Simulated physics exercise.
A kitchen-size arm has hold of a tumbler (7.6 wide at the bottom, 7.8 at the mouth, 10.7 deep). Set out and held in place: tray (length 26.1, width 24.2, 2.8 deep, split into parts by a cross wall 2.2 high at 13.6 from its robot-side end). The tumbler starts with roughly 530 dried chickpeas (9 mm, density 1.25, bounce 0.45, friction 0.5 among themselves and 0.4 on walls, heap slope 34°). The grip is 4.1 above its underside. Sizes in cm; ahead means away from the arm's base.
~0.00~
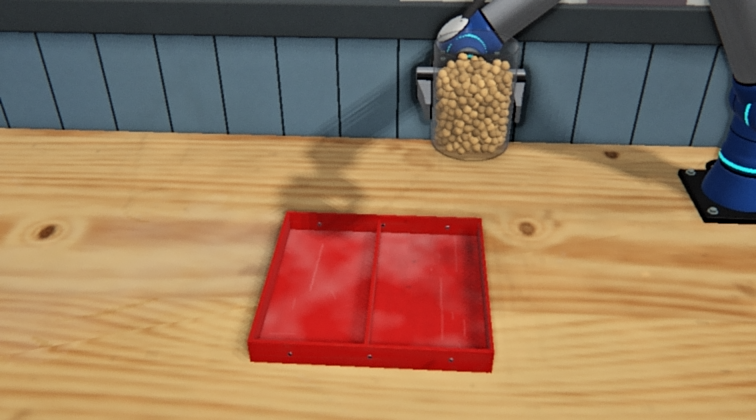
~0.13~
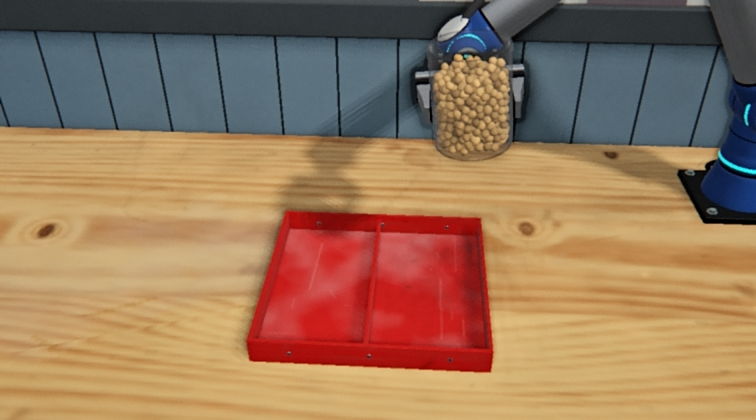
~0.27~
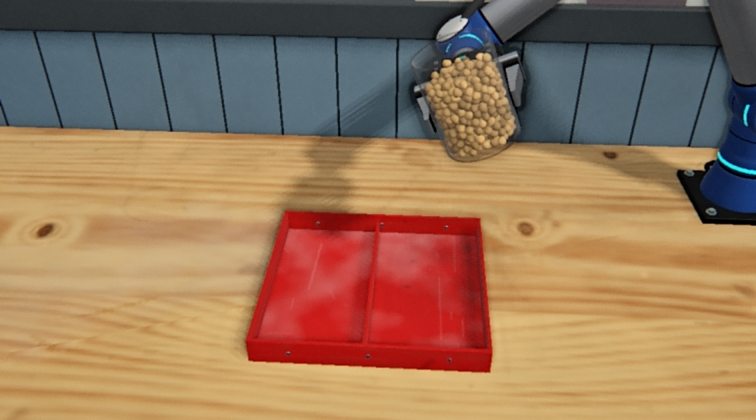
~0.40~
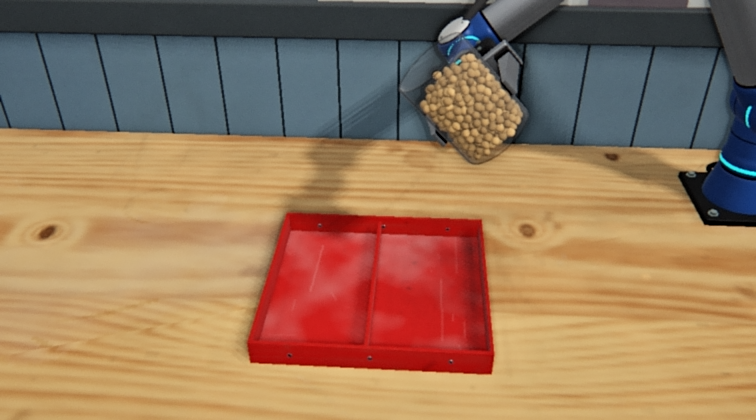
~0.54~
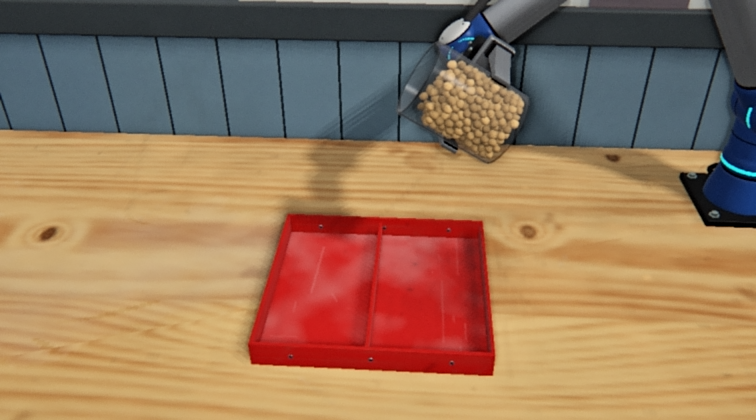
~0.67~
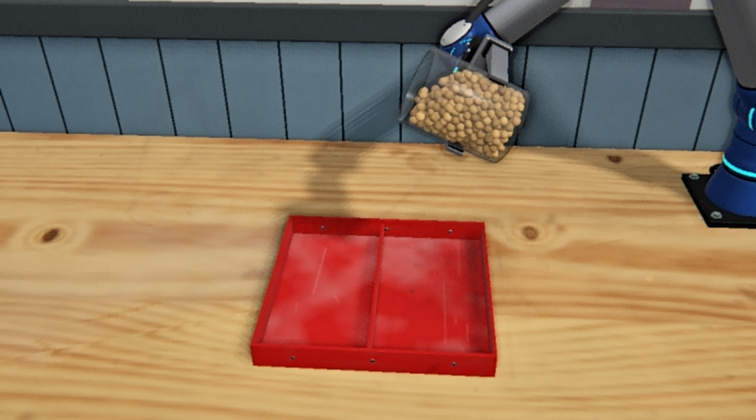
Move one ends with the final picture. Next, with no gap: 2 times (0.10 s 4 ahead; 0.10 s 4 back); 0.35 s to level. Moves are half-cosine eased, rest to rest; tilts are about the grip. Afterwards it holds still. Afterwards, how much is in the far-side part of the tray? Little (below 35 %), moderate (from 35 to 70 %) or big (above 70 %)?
Share in the far-side part of the tray: Little (below 35 %).
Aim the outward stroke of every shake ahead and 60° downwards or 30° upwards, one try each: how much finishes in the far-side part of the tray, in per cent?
Some 5 and 40 per cent.
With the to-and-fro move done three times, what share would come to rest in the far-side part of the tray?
In that case some 30 per cent.
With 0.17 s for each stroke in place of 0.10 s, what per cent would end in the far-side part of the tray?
In that case some 5 per cent.
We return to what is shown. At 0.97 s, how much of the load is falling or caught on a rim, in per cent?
Roughly 16 per cent.
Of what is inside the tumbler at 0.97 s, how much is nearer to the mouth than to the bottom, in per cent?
Some 40 per cent.
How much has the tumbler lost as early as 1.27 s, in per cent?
Near 30 per cent so far.
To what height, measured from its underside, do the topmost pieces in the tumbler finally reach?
Some 7.5 cm.
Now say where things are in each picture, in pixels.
Tumbler middle at (473, 97), level; upper third of the load around (474, 83), from x 440 to 510, top at y 55; 526 in the tumbler, in the first frame.
Tumbler middle at (472, 97), tilted 6° forward; upper third of the load around (473, 83), from x 440 to 505, top at y 60, in the second frame.
Tumbler middle at (467, 98), tilted 22° forward; upper third of the load around (470, 84), from x 430 to 510, top at y 60, in the third frame.
Tumbler middle at (465, 101), tilted 43° forward; upper third of the load around (469, 88), from x 425 to 520, top at y 60, in the fourth frame.
Tumbler middle at (464, 105), tilted 59° forward; upper third of the load around (469, 91), from x 420 to 520, top at y 65, in the fifth frame.
Tumbler middle at (465, 107), tilted 65° forward; upper third of the load around (474, 95), from x 415 to 520, top at y 75; 526 in the tumbler, in the sixth frame.
By 0.97 s, tilted 65° forward, highest piece 28 above the table; 441 in the tumbler, 1 in the far-side part, 84 in flight or on a rim.
By 1.27 s, tilted 25° forward, highest piece 31 above the table; 372 in the tumbler, 112 in the far-side part, 23 in the robot-side part, 7 on the table or floor, 12 in flight or on a rim.
By 1.62 s, level, highest piece 29 above the table; 372 in the tumbler, 116 in the far-side part, 24 in the robot-side part, 14 on the table or floor.
By 2.67 s, level, highest piece 29 above the table; 372 in the tumbler, 116 in the far-side part, 24 in the robot-side part, 14 on the table or floor.
Final count, 372 in the tumbler, 116 in the far-side part, 24 in the robot-side part, 14 on the table or floor. That is 22 % in the far-side part of the tray.
